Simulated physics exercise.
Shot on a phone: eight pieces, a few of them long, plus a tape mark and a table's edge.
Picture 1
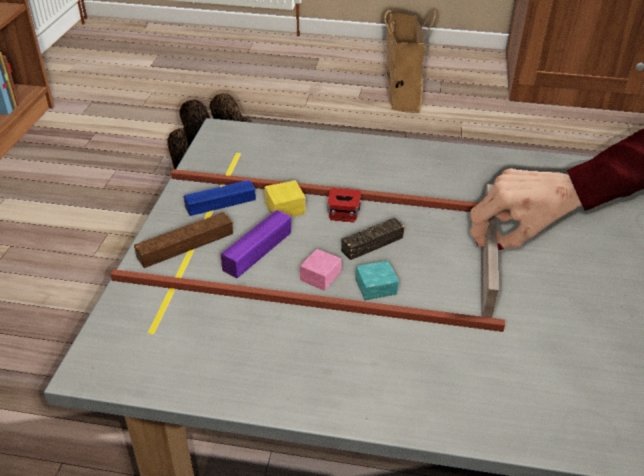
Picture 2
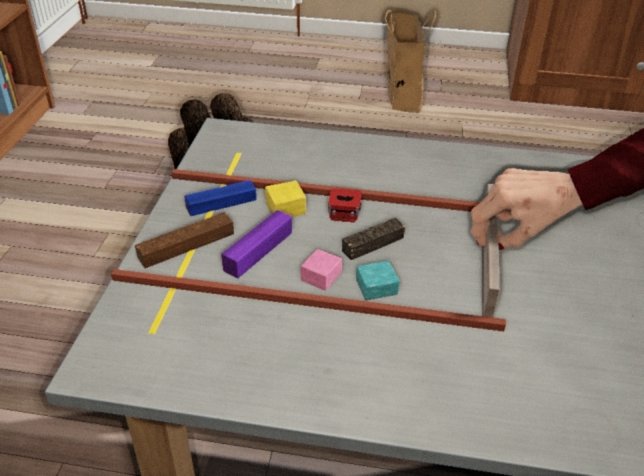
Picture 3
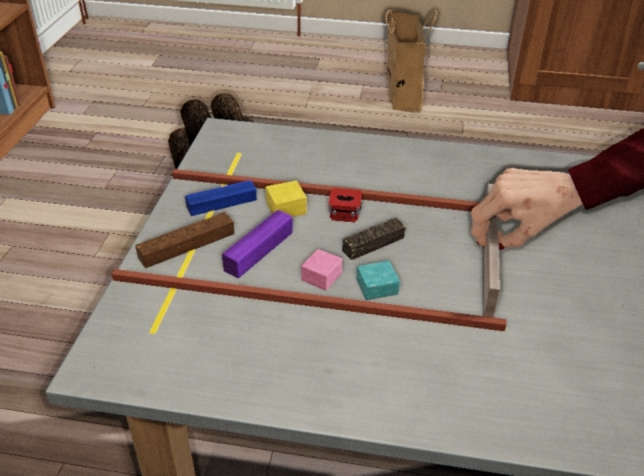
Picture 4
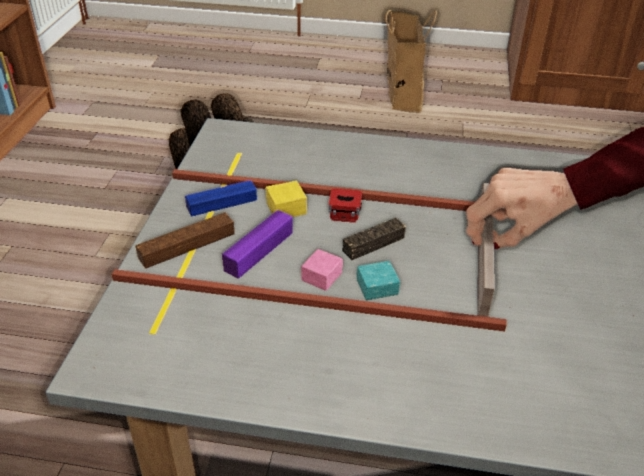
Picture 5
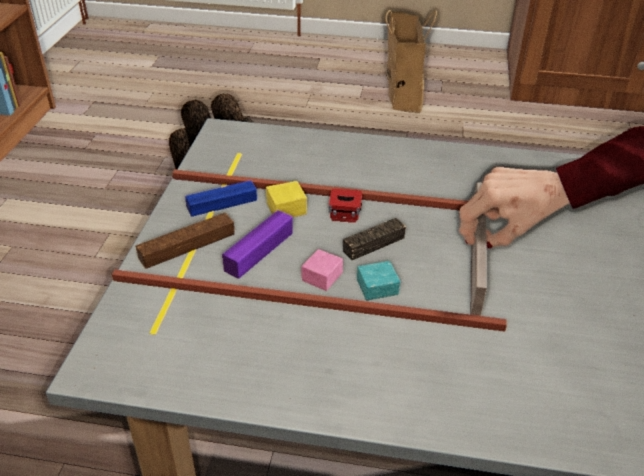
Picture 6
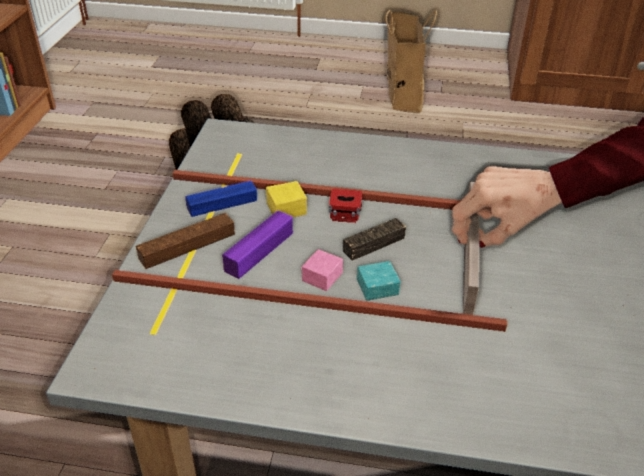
The video shows colourful blocks, sticks and a red object lying between two reddish rails on a grey table marked with yellow tape, while a hand at the right slides an upright board slightly left without touching them.
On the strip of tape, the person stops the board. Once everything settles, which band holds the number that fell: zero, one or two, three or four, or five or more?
The push clears off a single one or two.
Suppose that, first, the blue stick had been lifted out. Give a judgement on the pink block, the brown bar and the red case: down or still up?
Taking them one by one, the pink block holds its spot, the brown bar drops away and the red case holds its spot.
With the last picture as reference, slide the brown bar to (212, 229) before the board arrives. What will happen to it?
That brown bar hangs in there.
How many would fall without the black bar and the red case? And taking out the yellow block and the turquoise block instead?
Result: 0 in the first case, with 0 in the second.
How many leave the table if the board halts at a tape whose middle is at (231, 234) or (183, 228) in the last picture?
Try by try, 0 and 5.
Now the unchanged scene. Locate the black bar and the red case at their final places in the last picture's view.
Middles: Around (195, 222) and around (203, 191).
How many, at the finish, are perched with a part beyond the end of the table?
As for overhanging, the count is 2.
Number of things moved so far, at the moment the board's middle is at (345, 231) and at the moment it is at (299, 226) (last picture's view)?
The counts are 4 and 7.
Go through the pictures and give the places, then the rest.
The first picture shows brown bar (185, 239); blue stick (220, 198); purple stick (257, 243); board (489, 248); tape (201, 230).
The second picture shows blue stick (221, 198); yellow block (286, 201).
The third picture shows purple stick (259, 243); pink block (322, 270).
The fourth picture shows brown bar (187, 240); black bar (374, 238).
The fifth picture shows blue stick (222, 198); red case (345, 206).
The sixth picture shows brown bar (187, 240); blue stick (222, 199); purple stick (259, 244); board (472, 245); tape (203, 230).
Soon after, none off yet; brown bar at rest near (187, 240); blue stick at rest near (222, 199); purple stick at rest near (259, 244).
After that, none off yet; brown bar at rest near (187, 240); blue stick moving near (219, 198); purple stick displaced a little near (248, 239).
And then, none off yet; brown bar displaced a little near (164, 228); blue stick displaced about its own width near (177, 196); purple stick displaced about its own width near (185, 230).
In the end, the number that fall off is one or two; gone, blue stick and brown bar.
